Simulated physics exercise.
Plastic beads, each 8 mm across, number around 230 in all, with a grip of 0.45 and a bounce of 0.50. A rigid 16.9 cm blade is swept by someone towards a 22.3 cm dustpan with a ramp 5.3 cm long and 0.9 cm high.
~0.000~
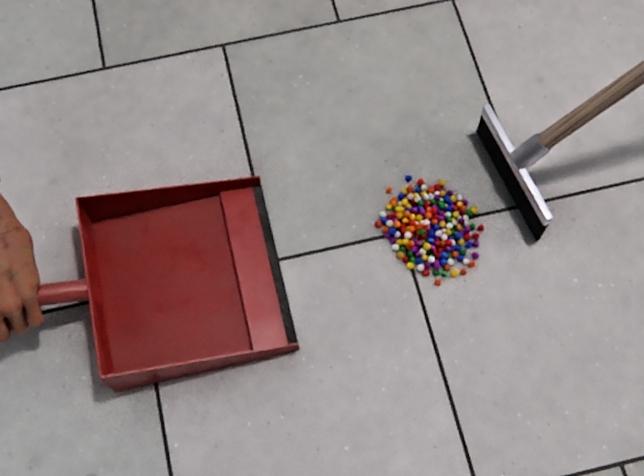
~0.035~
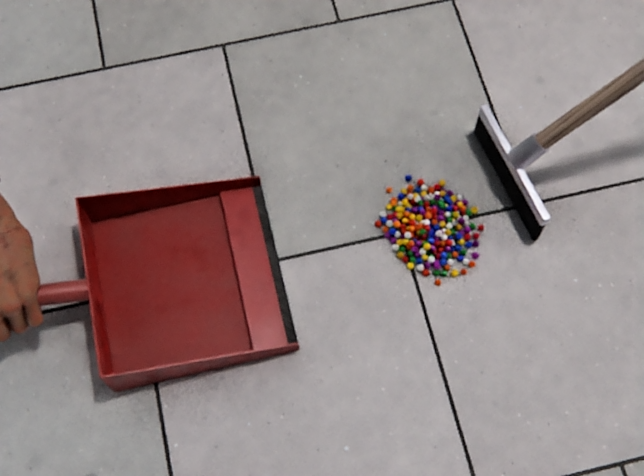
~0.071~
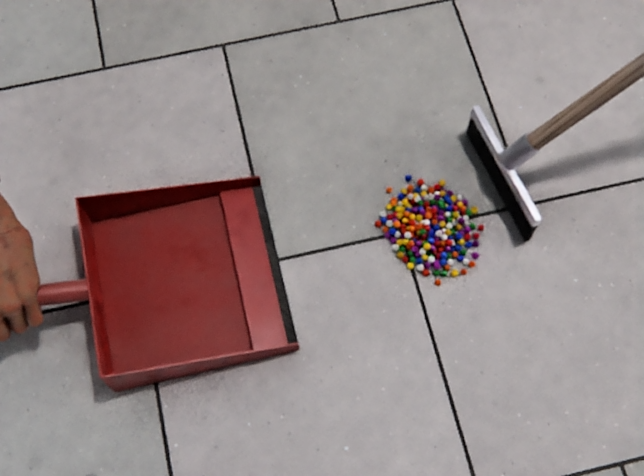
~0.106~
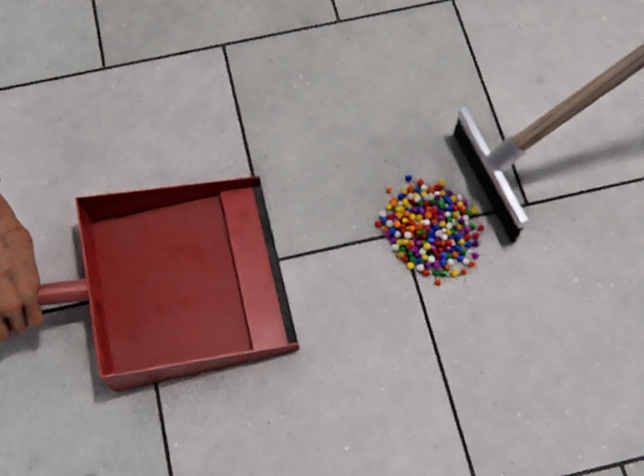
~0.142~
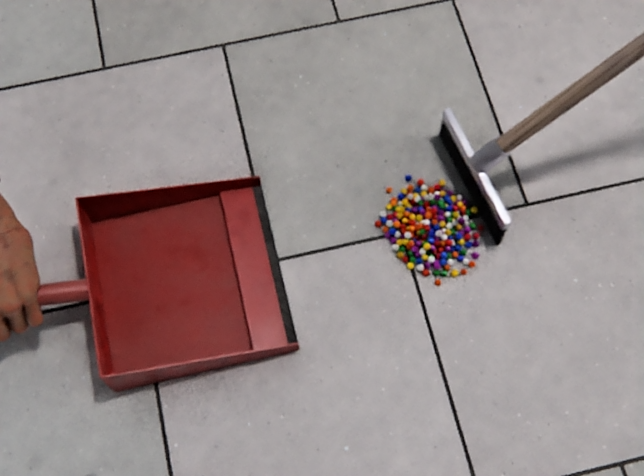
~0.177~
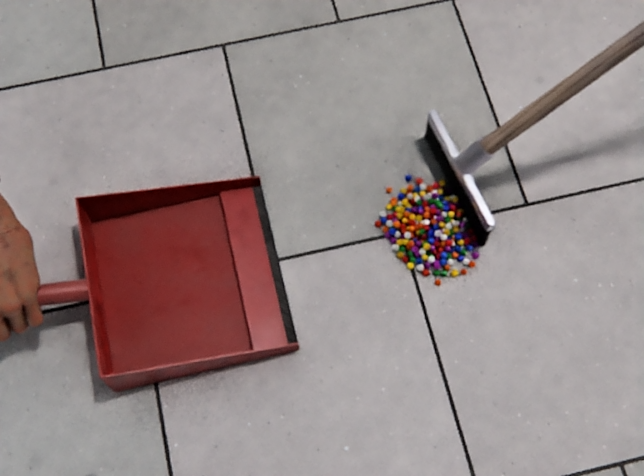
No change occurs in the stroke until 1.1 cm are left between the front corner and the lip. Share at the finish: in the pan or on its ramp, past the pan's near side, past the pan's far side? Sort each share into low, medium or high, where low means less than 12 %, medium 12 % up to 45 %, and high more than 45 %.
Shares - pan: Medium, near side: Low, far side: Low.
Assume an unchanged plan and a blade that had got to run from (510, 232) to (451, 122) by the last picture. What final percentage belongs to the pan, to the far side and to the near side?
That ends as pan 30, far 0, and near 5.
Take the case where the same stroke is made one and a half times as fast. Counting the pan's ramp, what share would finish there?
About 30 %.
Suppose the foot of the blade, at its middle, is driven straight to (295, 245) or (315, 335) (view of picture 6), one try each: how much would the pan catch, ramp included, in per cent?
Around 35 per cent, and around 30 per cent.
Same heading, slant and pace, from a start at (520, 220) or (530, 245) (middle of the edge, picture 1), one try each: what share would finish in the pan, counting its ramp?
First try about 40 per cent, second about 35 per cent.
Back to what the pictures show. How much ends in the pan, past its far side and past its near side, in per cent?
Pan 20, near side 5, far side 5.
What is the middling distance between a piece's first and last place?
Median shift: Approx. 18 cm.
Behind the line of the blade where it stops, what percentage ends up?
Some 35 per cent.
After 0.38 s, middle of the blade 13 cm from the lip; 0 % over the lip, far side 0 %, near side 0 %.
Then, at 0.51 s, middle of the blade 6 cm from the lip; 0 % over the lip, far side 5 %, near side 5 %.
After 0.78 s, middle of the blade 2 cm from the lip; 20 % over the lip, far side 5 %, near side 5 %.
At rest (1.6 s), pan 20 %, near side 5 %, far side 5 %, in front of the lip or behind the blade 70 %.
